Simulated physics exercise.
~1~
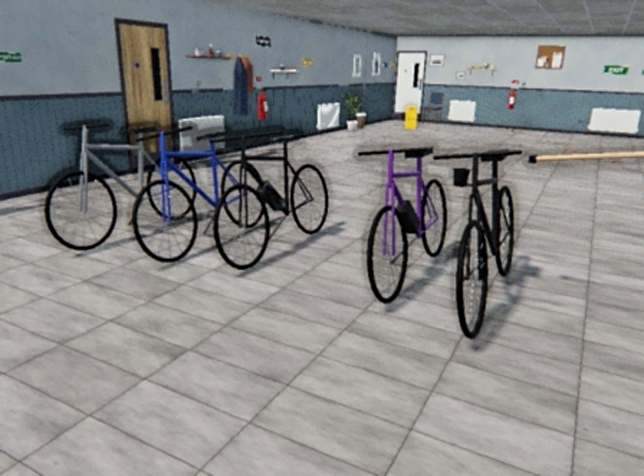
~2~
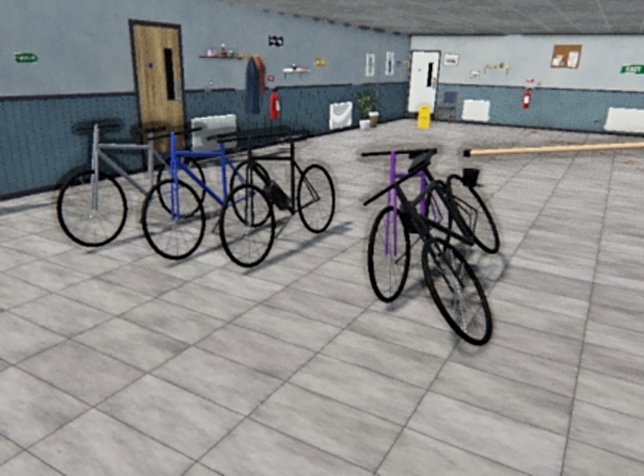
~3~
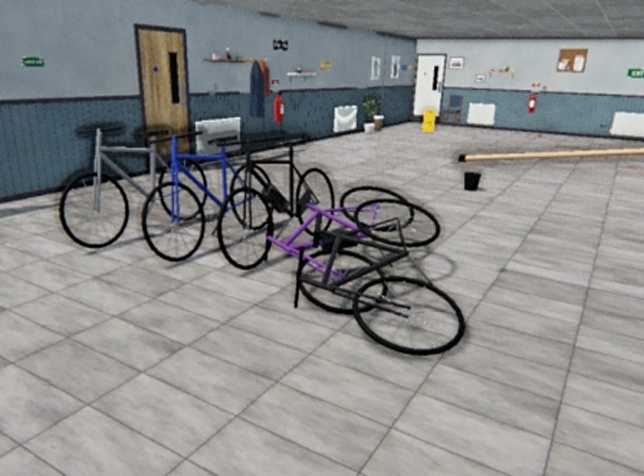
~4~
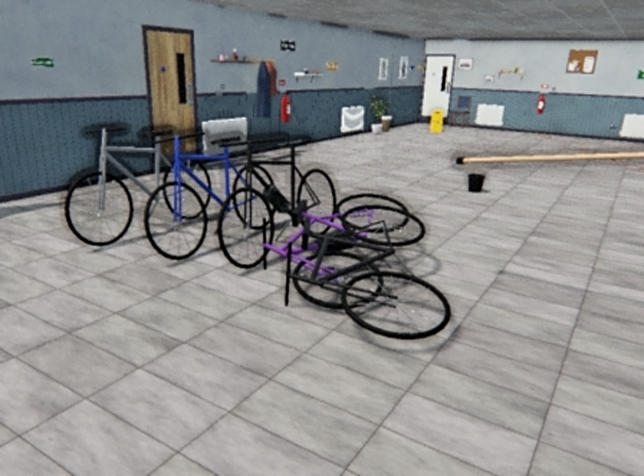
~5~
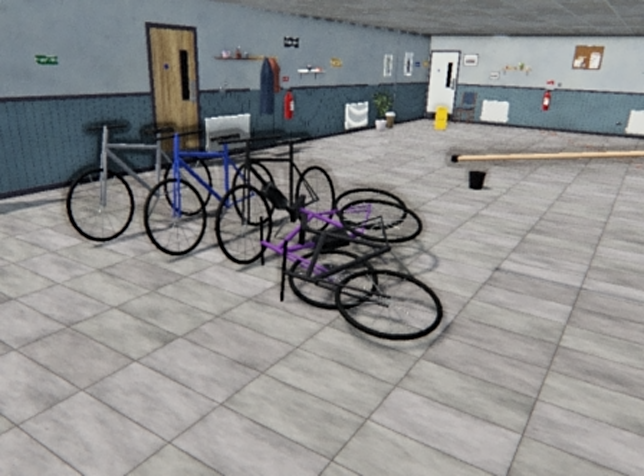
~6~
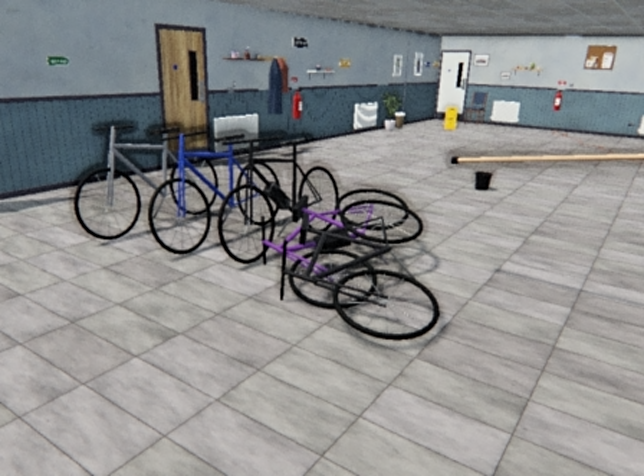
The video shows five bicycles standing on a tiled floor as a pole moves in from the right; the nearest black bicycle tips left into the purple one, and both topple and settle in a tangle, while the blue bicycle and the two beside it stay upright.
